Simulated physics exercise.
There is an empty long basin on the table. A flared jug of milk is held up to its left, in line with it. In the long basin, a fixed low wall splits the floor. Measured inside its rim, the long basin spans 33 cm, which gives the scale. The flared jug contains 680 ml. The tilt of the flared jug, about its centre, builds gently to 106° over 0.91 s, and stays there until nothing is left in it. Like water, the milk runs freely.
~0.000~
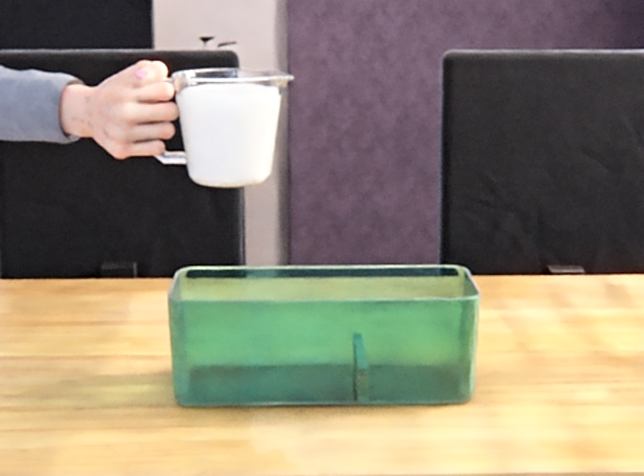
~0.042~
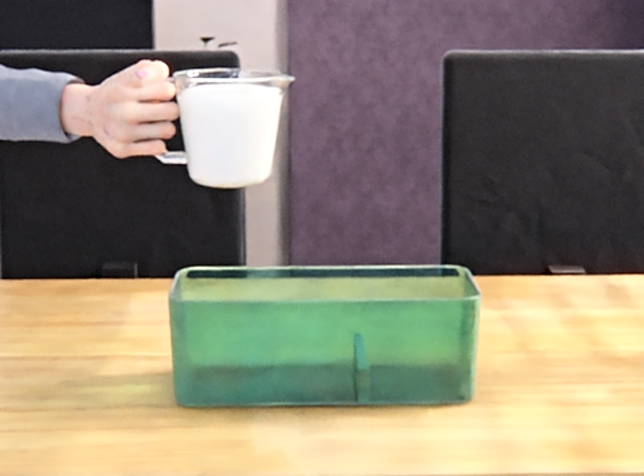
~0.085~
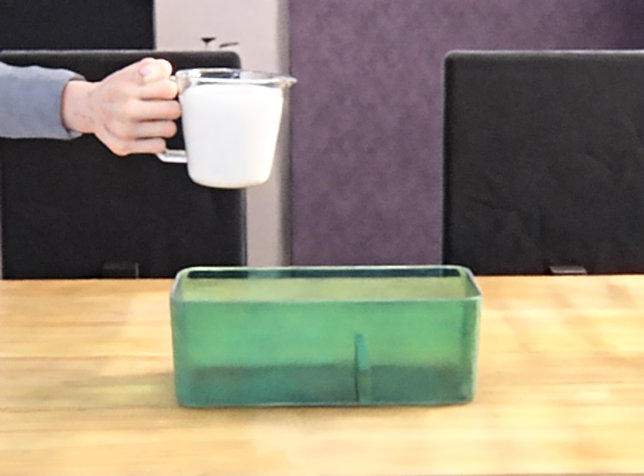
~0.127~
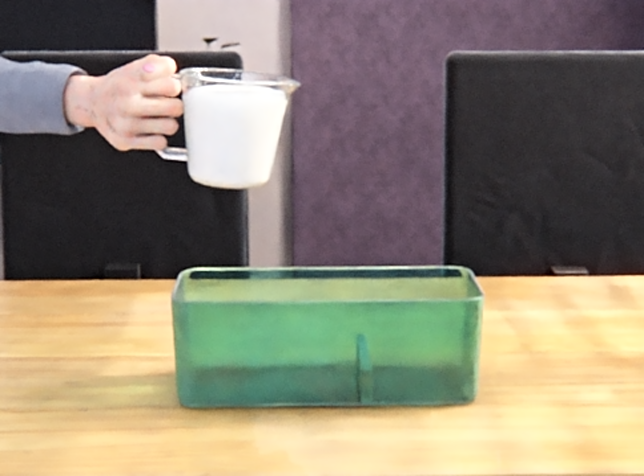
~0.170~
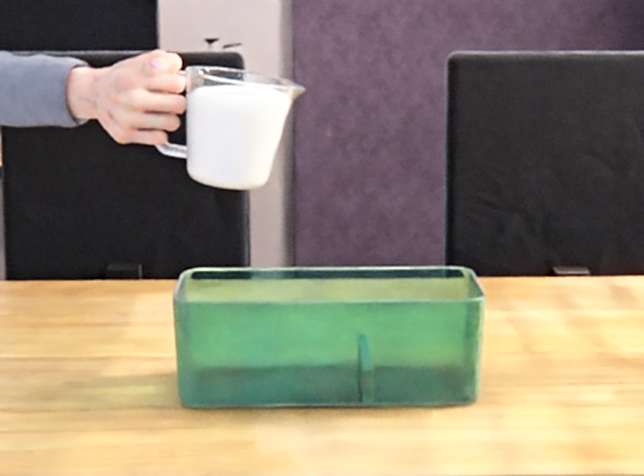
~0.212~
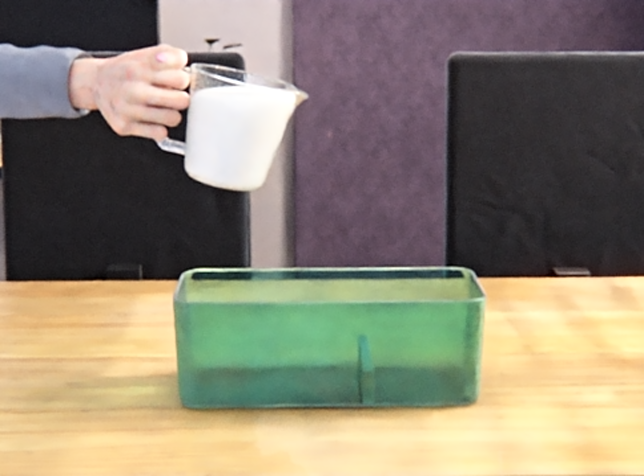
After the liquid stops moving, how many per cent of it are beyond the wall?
About 55 per cent.
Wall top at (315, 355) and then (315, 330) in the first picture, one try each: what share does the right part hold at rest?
90 in a hundred, followed by 95 in a hundred.
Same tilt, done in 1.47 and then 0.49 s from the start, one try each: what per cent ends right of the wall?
65 per cent first, 35 per cent second.
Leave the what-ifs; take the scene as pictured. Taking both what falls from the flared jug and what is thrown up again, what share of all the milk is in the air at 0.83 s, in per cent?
Roughly 22 per cent.
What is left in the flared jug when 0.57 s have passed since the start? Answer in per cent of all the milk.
Roughly 68 per cent.
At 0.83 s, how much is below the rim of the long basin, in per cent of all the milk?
Near 64 per cent of the total.
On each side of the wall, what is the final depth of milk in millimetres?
Some 12 mm on the left and some 26 mm on the right.
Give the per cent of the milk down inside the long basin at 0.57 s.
Roughly 6 percent.
By 0.57 s the tilt is 74° and 69 per cent is still to pour, 1 is left of the wall and 5 right of it.
By 0.83 s the tilt is 104° and 14 per cent is still to pour, 17 is left of the wall and 47 right of it.
By 1.11 s the tilt is 106° and 0 per cent is still to pour, 42 is left of the wall and 55 right of it.
By 1.41 s the tilt is 106° and 0 per cent is still to pour, 43 is left of the wall and 55 right of it.
At rest 43 per cent lies left of the wall, 55 right of it and 1 outside.
